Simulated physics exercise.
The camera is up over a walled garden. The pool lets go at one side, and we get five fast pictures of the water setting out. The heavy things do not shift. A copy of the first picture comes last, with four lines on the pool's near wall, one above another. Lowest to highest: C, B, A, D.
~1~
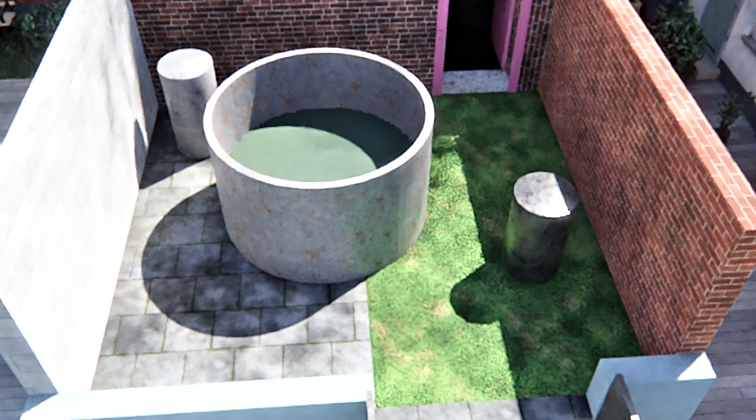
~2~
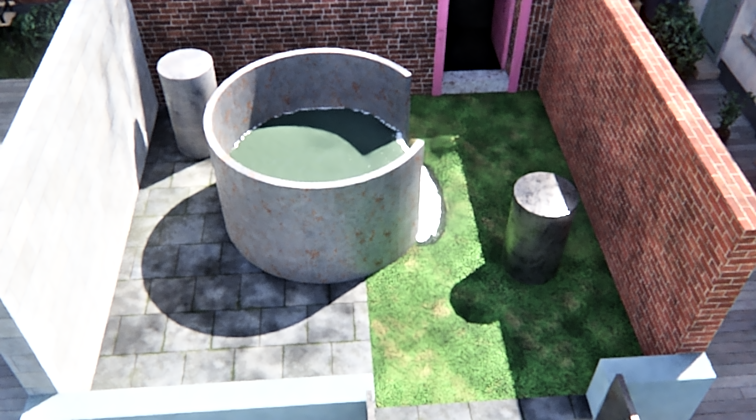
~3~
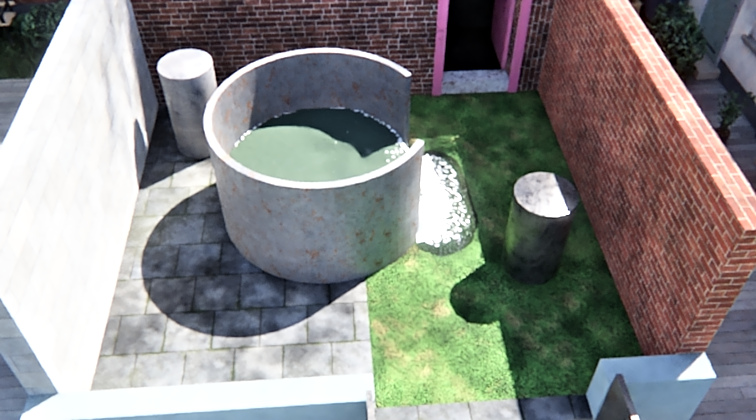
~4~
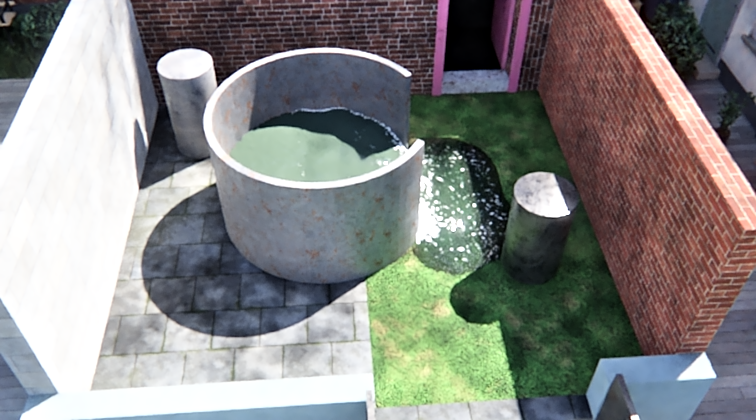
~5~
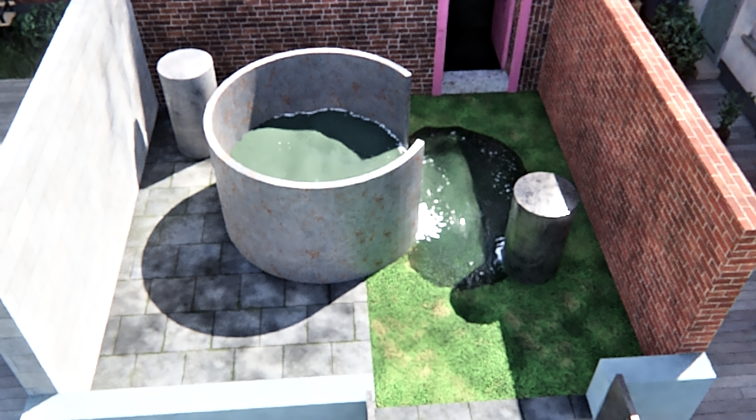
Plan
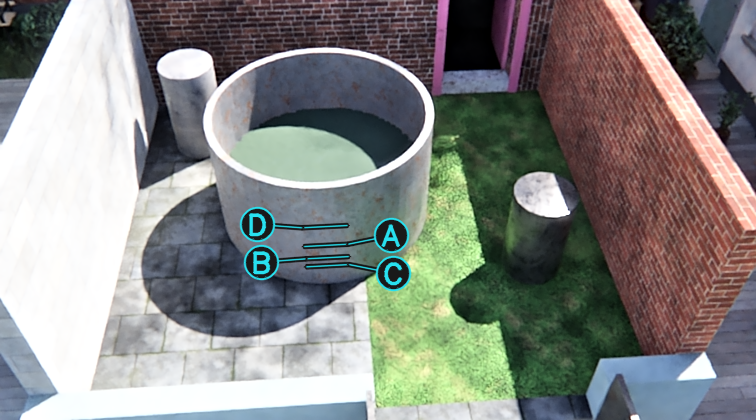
A large round grey concrete pool of dark green water stands in a walled garden, seen from above by a still camera. Pale paving lies left and grass right, with a grey cylinder on each side, a white wall left, a red brick wall right and a pink doorway behind. A section of the pool's right side disappears, and water pours through the gap, foaming white, then spreads darkly across the grass around the right cylinder.
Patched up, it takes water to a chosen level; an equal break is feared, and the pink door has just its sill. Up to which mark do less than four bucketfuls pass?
Level A just does it.
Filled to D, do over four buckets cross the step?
Yes.
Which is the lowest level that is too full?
That would be D.
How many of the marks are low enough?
Three of them.
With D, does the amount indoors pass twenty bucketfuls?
No, less.
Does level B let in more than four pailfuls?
No, that is safe.
On the marked copy, A at (326, 245); B at (327, 257); C at (327, 265); D at (324, 226); from the bottom up C, B, A, D.
If A is chosen, a bucket or two gets in.
If B is chosen, nothing gets over.
If C is chosen, nothing gets over.
If D is chosen, about 8 bucketfuls get in.
